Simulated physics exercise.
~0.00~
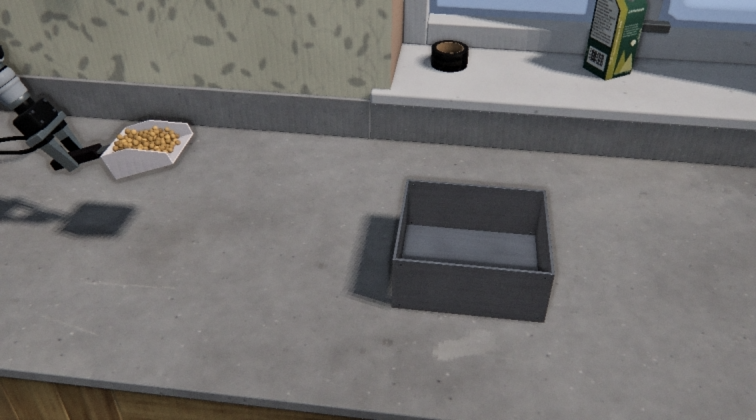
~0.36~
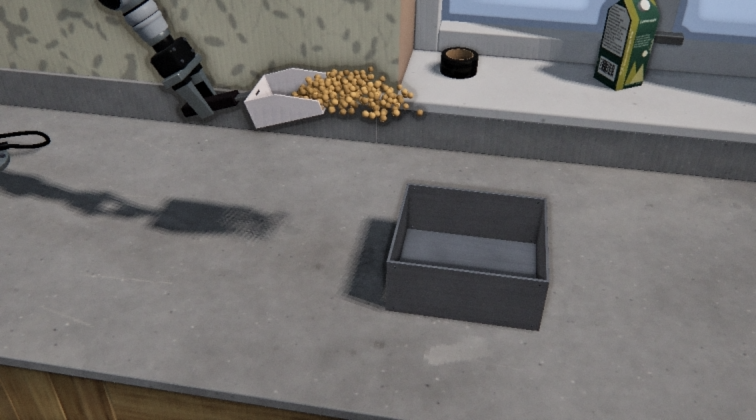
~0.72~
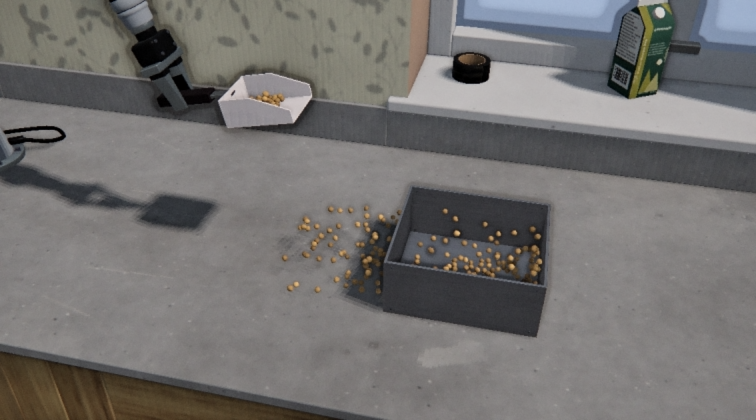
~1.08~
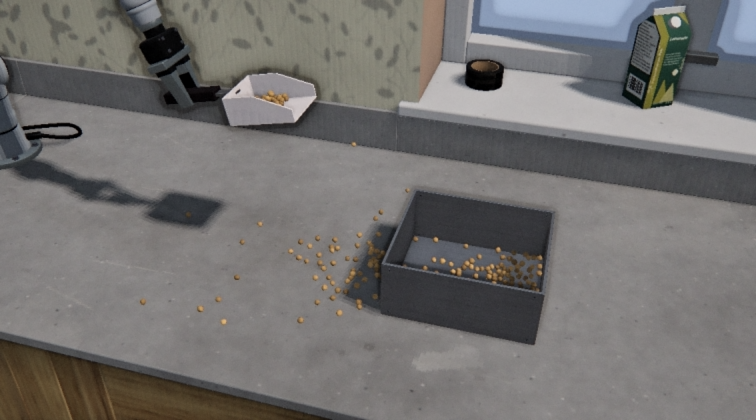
Chickpeas flying from a white scoop held by a robot arm, some landing in a gray bin, others scattering across the counter.
